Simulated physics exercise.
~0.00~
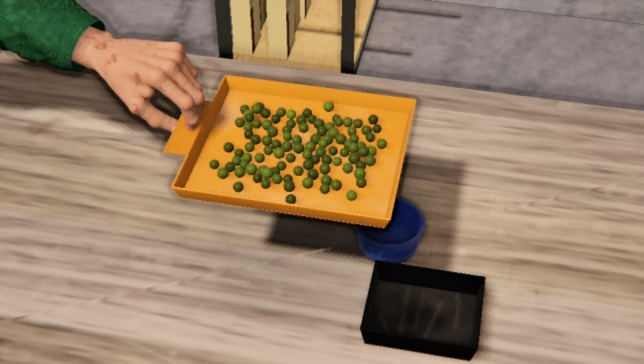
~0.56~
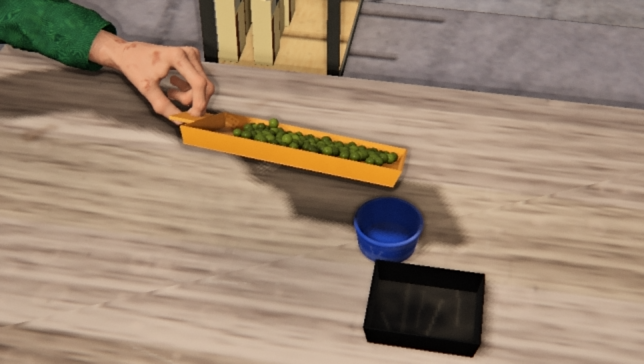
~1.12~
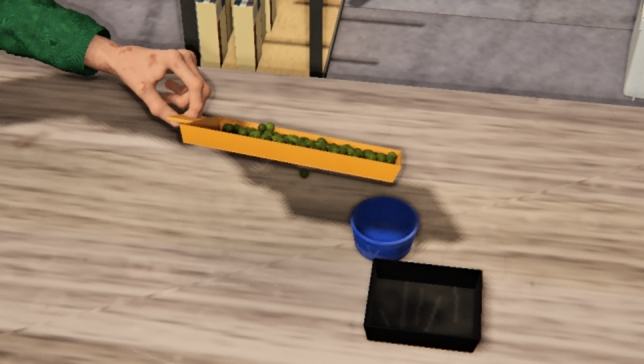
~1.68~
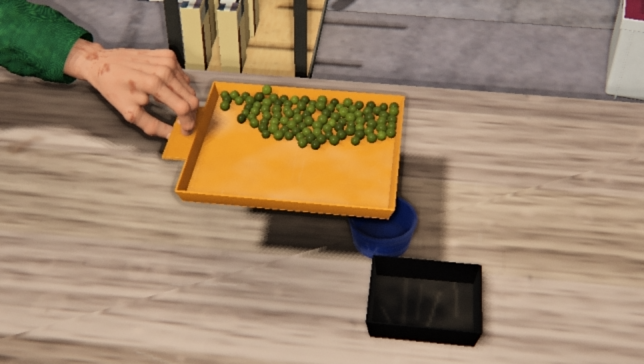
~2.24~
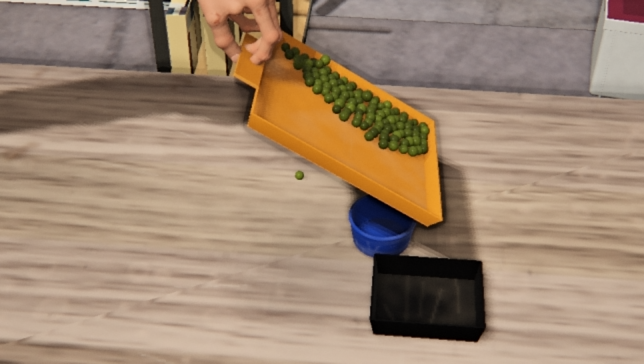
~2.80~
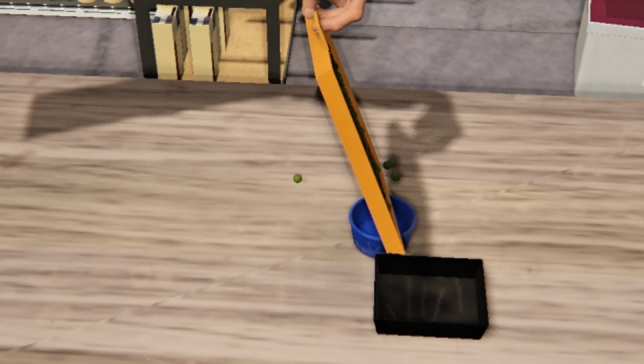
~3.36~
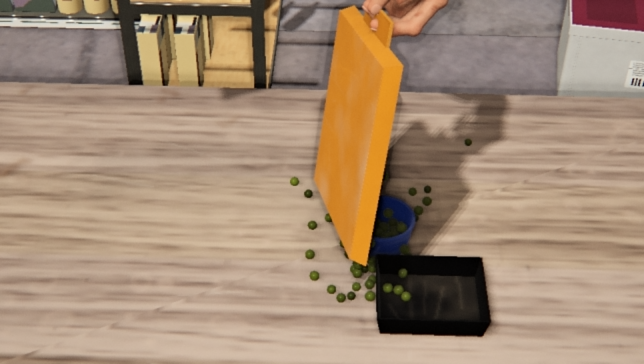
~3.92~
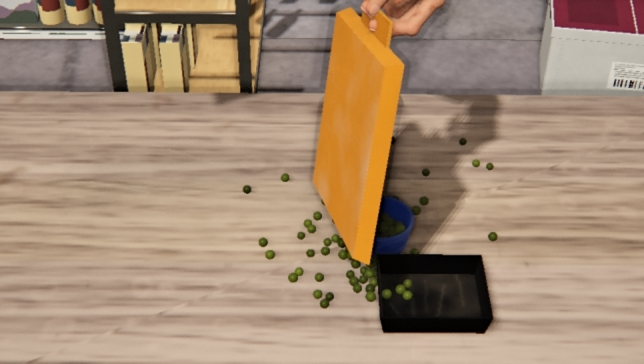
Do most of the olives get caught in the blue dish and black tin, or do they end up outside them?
Most of them end up outside, scattered over the table. The blue dish catches a fair share, while only a few land in the black tin.
